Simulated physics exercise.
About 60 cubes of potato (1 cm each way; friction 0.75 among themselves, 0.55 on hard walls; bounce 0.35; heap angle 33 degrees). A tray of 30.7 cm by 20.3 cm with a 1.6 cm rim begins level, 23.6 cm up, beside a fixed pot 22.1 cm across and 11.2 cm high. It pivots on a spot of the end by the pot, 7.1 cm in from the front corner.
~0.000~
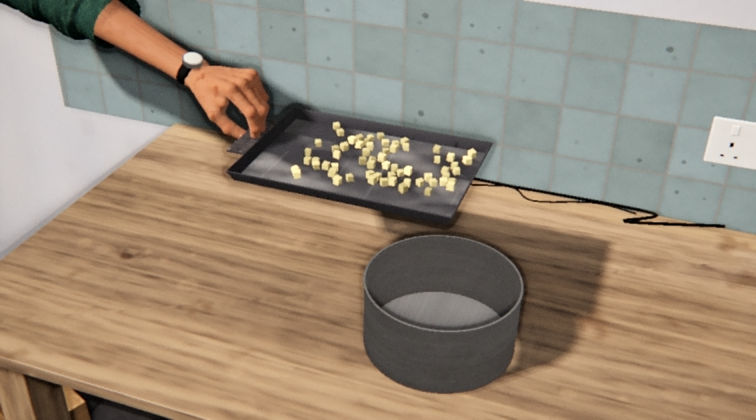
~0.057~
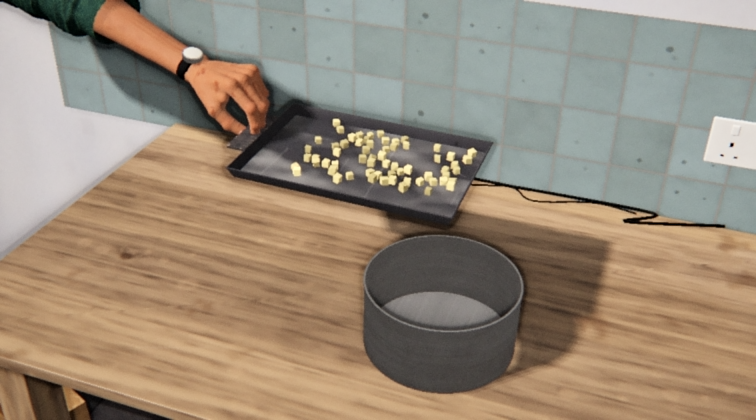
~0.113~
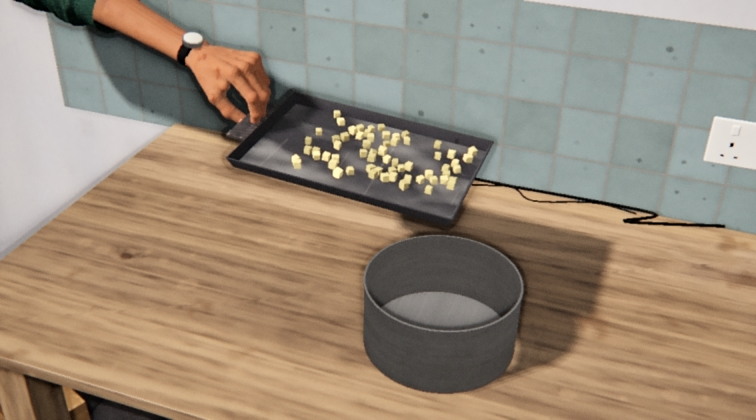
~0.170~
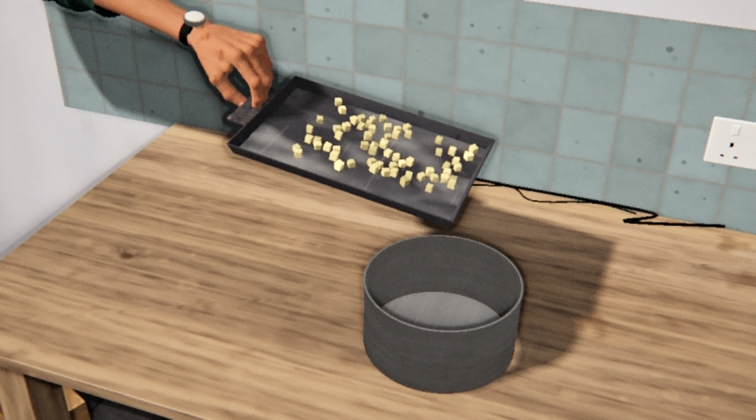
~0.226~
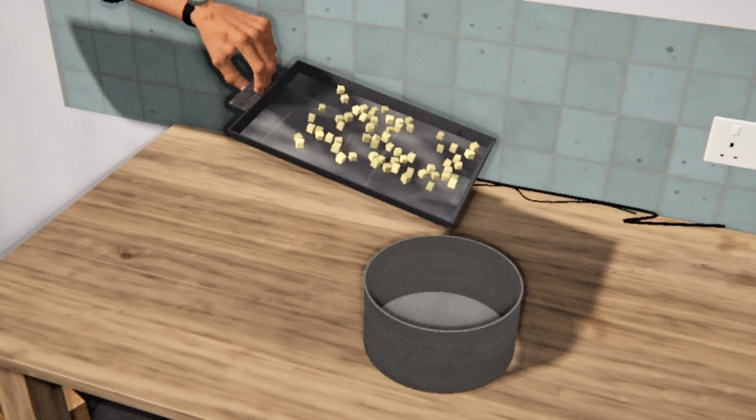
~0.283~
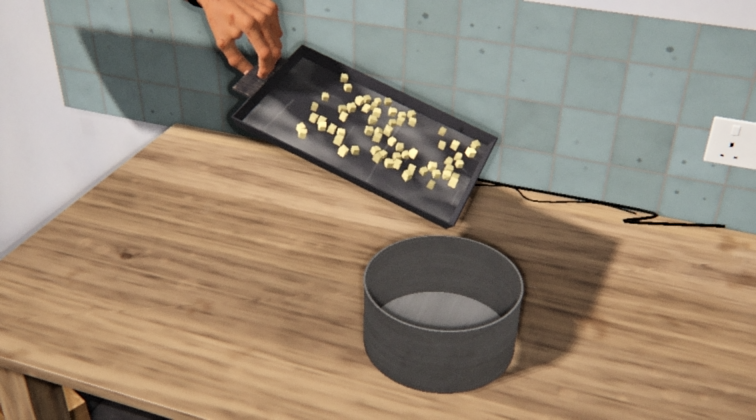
A hand with a dark watch and green sleeve, at upper left, raises its end of a dark tray scattered with pale yellow potato cubes, steepening its slope down to the right while the cubes keep their spread. Below the tray's right end, an empty dark grey round pot stands still on a wooden worktop. The fixed view looks down on this kitchen corner, with blue-green tiles and a white socket behind.
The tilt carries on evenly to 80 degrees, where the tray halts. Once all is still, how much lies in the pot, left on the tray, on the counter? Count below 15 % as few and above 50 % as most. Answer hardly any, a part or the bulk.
Pot the bulk, tray hardly any, counter a part.
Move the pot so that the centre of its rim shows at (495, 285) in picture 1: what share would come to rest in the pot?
Some 85 per cent.
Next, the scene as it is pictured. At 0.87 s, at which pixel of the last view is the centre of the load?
Near (474, 218).
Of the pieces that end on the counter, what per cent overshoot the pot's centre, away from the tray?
About 100 per cent.
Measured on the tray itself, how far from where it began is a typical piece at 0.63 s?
Some 5 cm.
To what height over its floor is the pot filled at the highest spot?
Roughly 1.5 cm.
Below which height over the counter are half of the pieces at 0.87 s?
Some 22 cm.
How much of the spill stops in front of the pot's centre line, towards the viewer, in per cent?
Some 70 per cent.
After 0.63 s, tilt 49 degrees; the tray holds 100 %, the pot 0 %.
After 0.87 s, tilt 69 degrees; the tray holds 50 %, the pot 5 %.
Then, at 1.21 s, tilt 80 degrees; the tray holds 10 %, the pot 55 %.
In the end, at 2.6 s, pot 70 %, tray 0 %, counter 25 %.
